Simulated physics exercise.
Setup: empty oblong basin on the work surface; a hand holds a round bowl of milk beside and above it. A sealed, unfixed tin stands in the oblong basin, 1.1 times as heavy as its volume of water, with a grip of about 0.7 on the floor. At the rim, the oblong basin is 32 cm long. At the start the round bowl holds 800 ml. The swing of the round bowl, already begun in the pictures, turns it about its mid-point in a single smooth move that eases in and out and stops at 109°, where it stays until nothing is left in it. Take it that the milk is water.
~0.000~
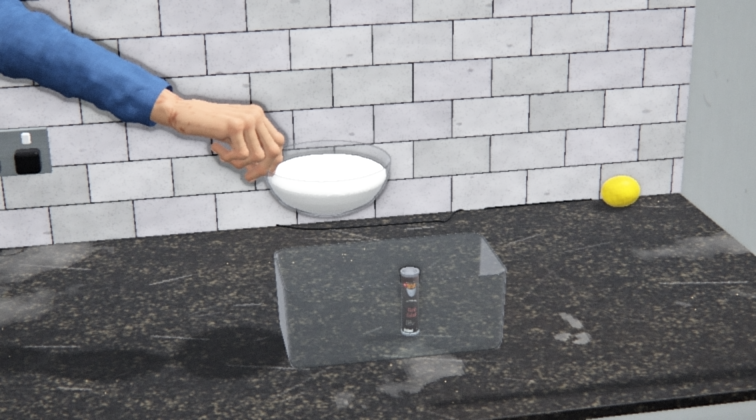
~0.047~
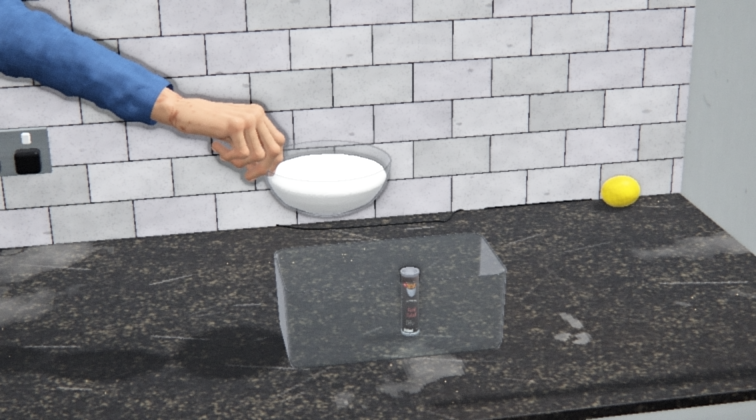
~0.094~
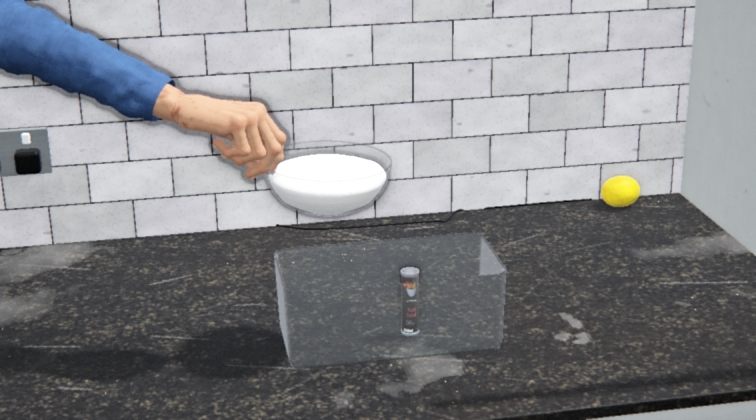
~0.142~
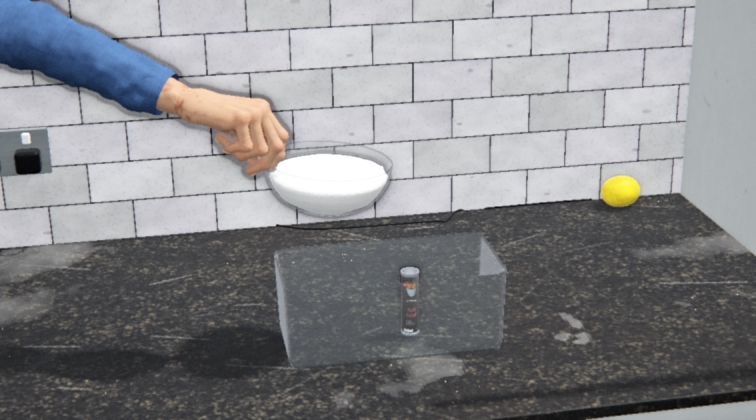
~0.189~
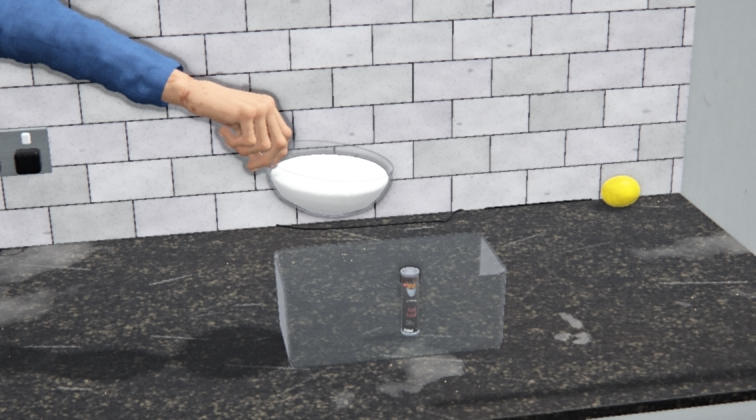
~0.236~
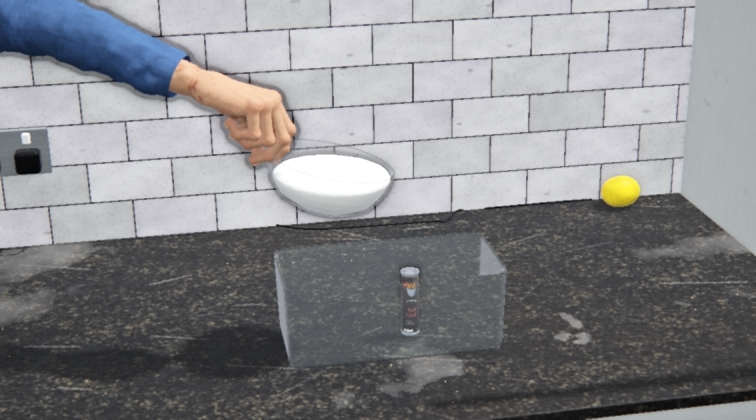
On a dark kitchen counter, a hand slightly tilts a white bowl above an empty clear basin.
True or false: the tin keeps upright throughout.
True.
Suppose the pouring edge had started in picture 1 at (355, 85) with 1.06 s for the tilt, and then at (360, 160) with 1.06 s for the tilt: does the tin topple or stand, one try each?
Run one: It does not tip. Run two: It tumbles.
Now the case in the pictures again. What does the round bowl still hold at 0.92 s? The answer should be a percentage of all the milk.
0 per cent or so.
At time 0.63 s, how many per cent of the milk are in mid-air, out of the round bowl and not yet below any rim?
My guess is roughly 40 %.
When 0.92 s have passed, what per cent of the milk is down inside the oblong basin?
Around 98 per cent of the whole.
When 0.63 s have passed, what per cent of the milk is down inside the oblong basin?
Around 30 percent.
After 0.63 s the tilt is 71° and 30 per cent is still to pour; the tin stands where it began.
After 0.92 s the tilt is 105° and 0 per cent is still to pour; the tin stands where it began.
After 1.23 s the tilt is 109° and 0 per cent is still to pour; the tin stands where it began.
After 1.56 s the tilt is 109° and 0 per cent is still to pour; the tin stands where it began.
In the end the tin stands where it began.
